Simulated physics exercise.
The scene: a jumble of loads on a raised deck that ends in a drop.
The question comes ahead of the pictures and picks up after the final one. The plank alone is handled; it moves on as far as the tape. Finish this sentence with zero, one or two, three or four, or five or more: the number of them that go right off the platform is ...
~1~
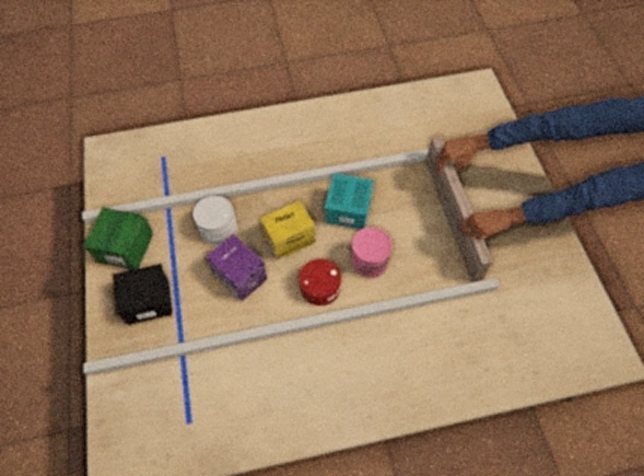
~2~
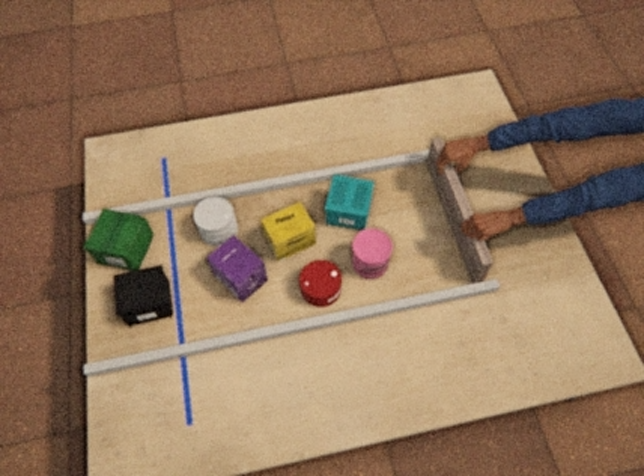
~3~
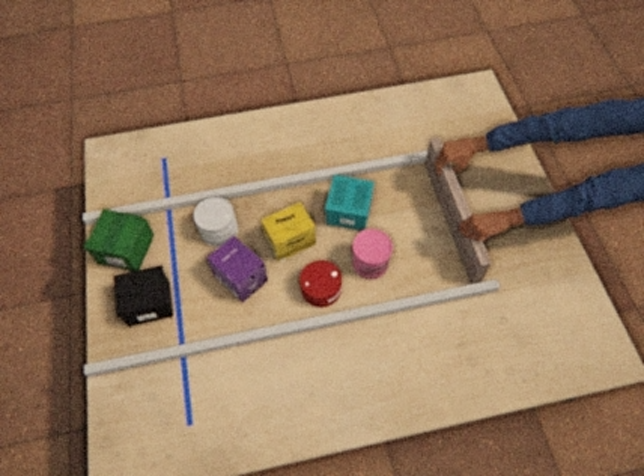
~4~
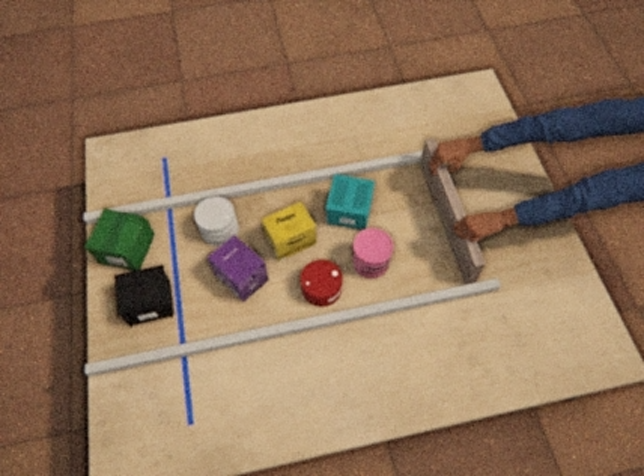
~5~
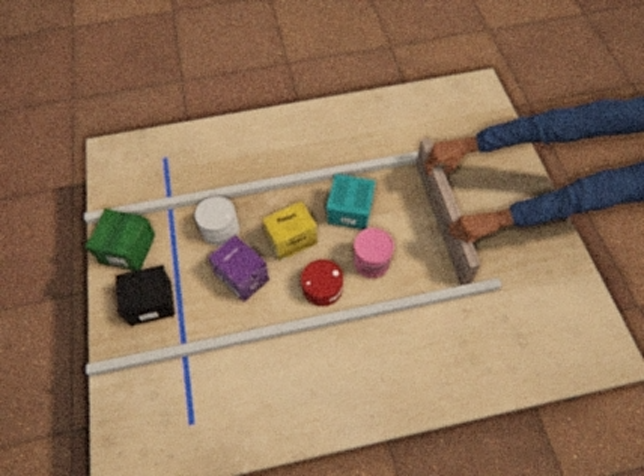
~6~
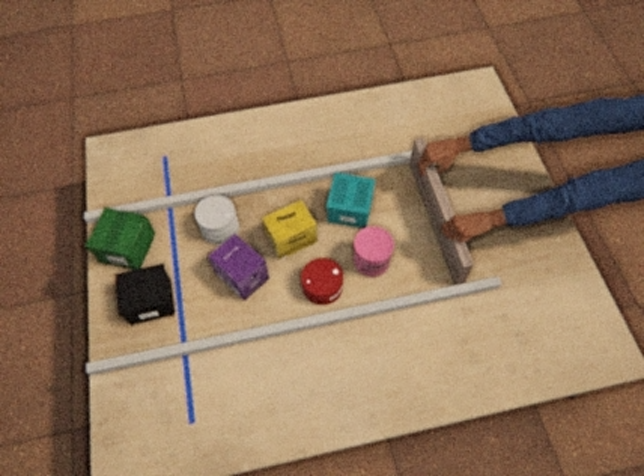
The number of them that go right off the platform is one or two.
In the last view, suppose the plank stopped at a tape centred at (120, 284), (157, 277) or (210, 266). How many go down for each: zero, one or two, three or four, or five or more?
Going one by one, the answers are at least five, 1 or 2 and not one.
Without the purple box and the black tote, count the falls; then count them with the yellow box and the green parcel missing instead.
Fallen: 1, and 0 in the other try.
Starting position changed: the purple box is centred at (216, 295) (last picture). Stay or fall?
Put there, it simply holds its spot.
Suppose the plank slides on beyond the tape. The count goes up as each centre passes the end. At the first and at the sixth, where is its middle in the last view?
In pixels, around (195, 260) followed by around (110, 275).
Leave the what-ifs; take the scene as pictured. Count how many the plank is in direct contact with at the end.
That number would be 3.
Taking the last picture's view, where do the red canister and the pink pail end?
Red canister at about (159, 327), pink pail at about (155, 286).
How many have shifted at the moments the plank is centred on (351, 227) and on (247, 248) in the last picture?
First 4, then 7.
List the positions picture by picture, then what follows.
In the first picture, green parcel (120, 239); black tote (144, 295); white canister (216, 221); plank (456, 207); tape (174, 273).
In the second picture, black tote (144, 297); yellow box (289, 232).
In the third picture, white canister (217, 222); purple box (238, 269).
In the fourth picture, green parcel (121, 241); turquoise tote (350, 203).
In the fifth picture, black tote (146, 296); pink pail (373, 254).
In the sixth picture, green parcel (122, 240); black tote (146, 295); white canister (218, 220); plank (438, 210); tape (177, 273).
Soon after, none off yet; green parcel at rest near (122, 240); black tote at rest near (146, 295); white canister at rest near (218, 220).
Then, none off yet; green parcel at rest near (122, 240); black tote at rest near (146, 295); white canister at rest near (214, 220).
Further on, none off yet; green parcel moved a little near (113, 241); black tote moved about its own width near (112, 301); white canister moved about its own width near (158, 229).
By the end, the number that fall off is one or two; fallen, black tote and green parcel.
